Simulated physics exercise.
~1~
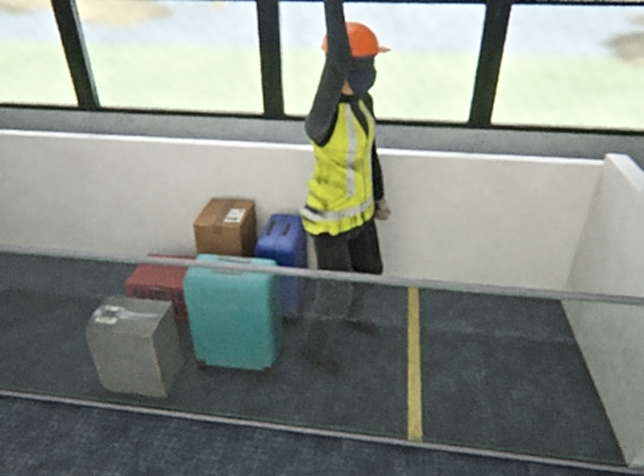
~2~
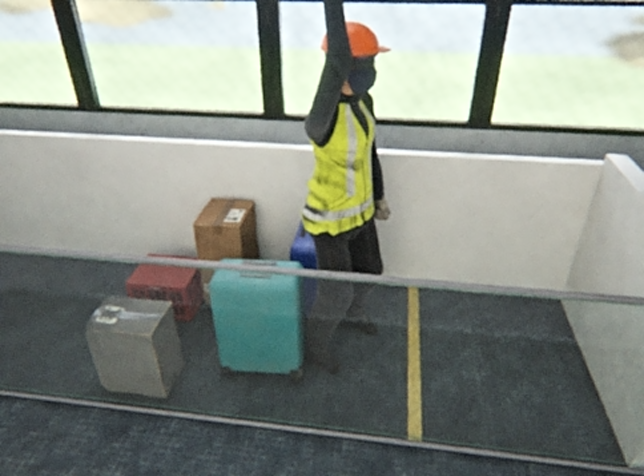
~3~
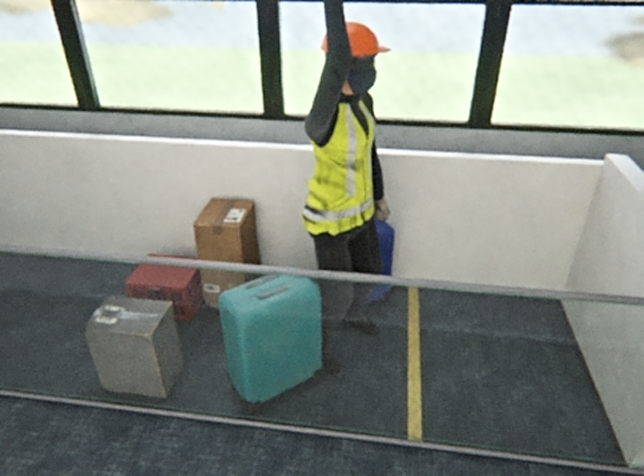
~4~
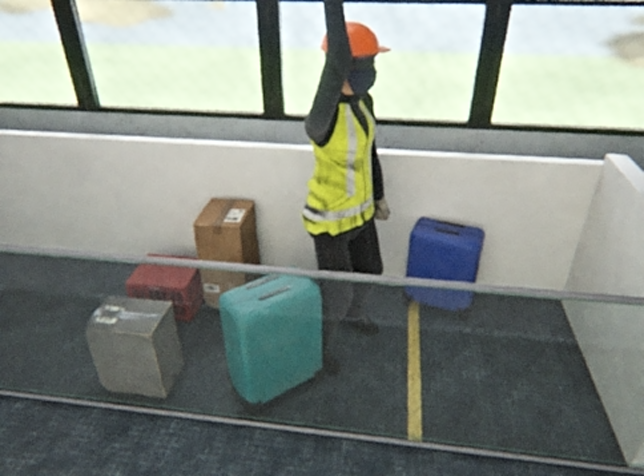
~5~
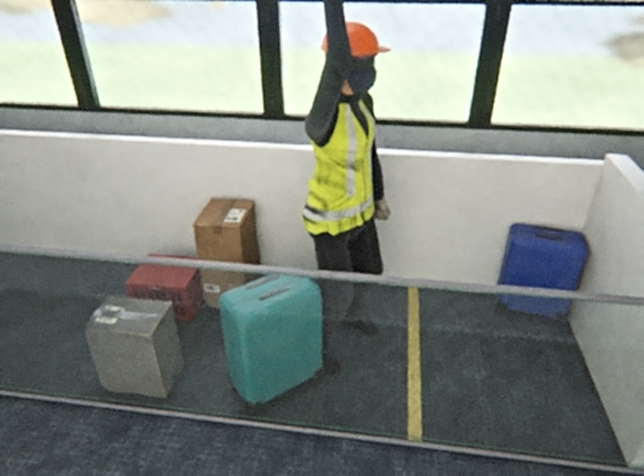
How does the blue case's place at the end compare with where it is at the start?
At the start the blue case stands just left of the worker, beside the brown piece of luggage. At the end it is on the far side of the yellow line, near the right wall.
